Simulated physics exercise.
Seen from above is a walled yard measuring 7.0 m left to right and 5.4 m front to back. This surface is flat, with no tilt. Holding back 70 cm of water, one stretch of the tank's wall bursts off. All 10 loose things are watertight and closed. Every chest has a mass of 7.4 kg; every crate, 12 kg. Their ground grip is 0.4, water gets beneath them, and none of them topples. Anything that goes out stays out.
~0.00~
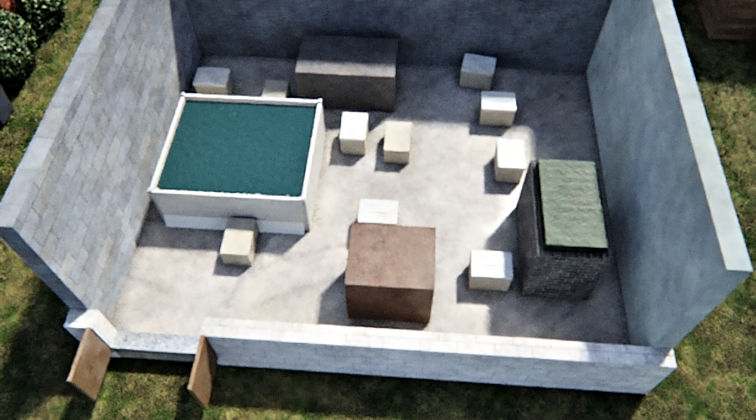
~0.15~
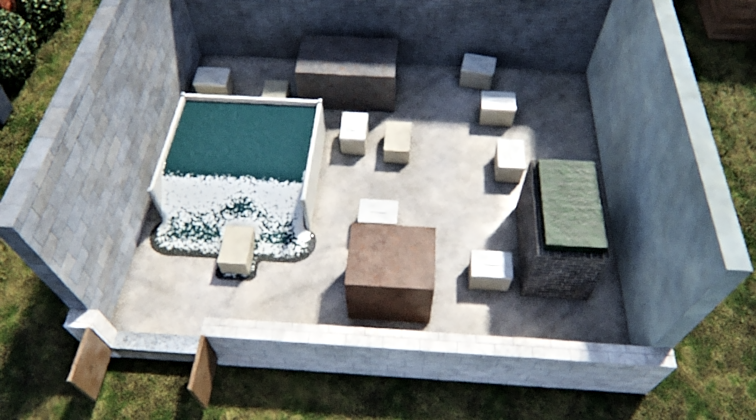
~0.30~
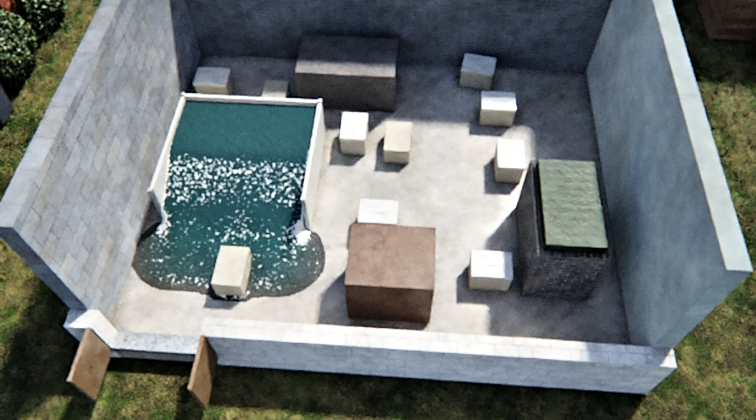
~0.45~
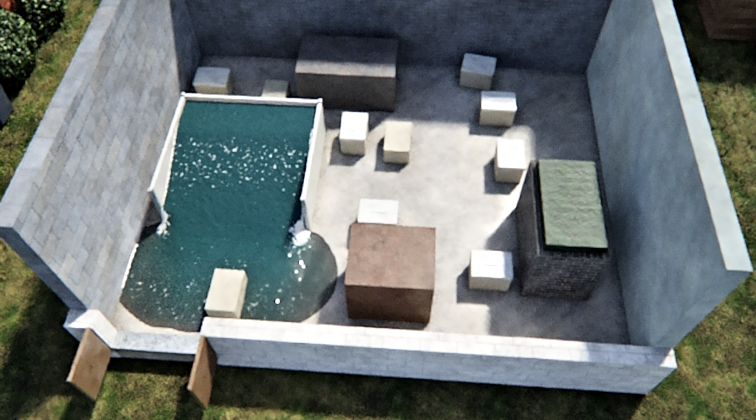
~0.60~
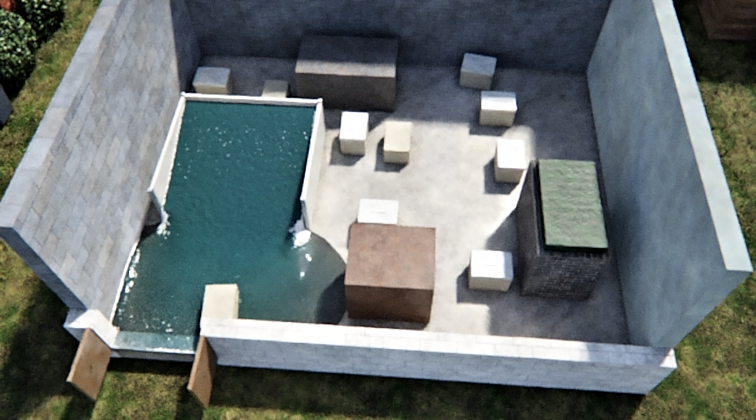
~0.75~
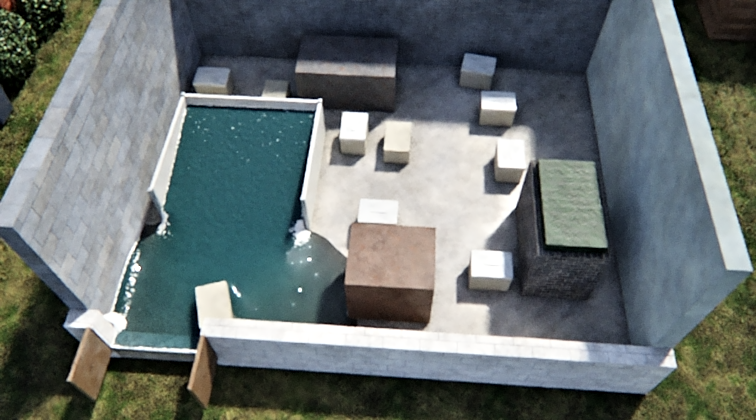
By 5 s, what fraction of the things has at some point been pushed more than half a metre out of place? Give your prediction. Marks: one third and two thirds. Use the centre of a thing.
It does not reach a third.
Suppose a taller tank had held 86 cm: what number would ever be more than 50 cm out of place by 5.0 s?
Count: 3.
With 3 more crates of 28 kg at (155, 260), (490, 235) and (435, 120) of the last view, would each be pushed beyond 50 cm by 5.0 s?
Result, in sequence: Above the mark / below the mark / below the mark.
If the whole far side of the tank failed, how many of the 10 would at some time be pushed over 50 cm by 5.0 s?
Then 7 of them would.
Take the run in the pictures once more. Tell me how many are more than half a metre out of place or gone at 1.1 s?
1 in all.
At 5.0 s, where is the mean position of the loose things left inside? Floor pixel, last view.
I'd put it close to (402, 140) in the last view.
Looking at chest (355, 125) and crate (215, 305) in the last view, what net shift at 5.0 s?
In turn: 40 cm, washed out.
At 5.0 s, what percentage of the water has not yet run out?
Still held: Near 56 %.
After 1.1 s 1 of 10 are over 50 cm from their spots; 1 afloat.
After 2.2 s 1 of 10 are over 50 cm from their spots; 0 afloat.
After 3.5 s 2 of 10 are over 50 cm from their spots; 0 afloat.
After 5.0 s 2 of 10 are over 50 cm from their spots, and 2 have been at some point; 1 afloat.
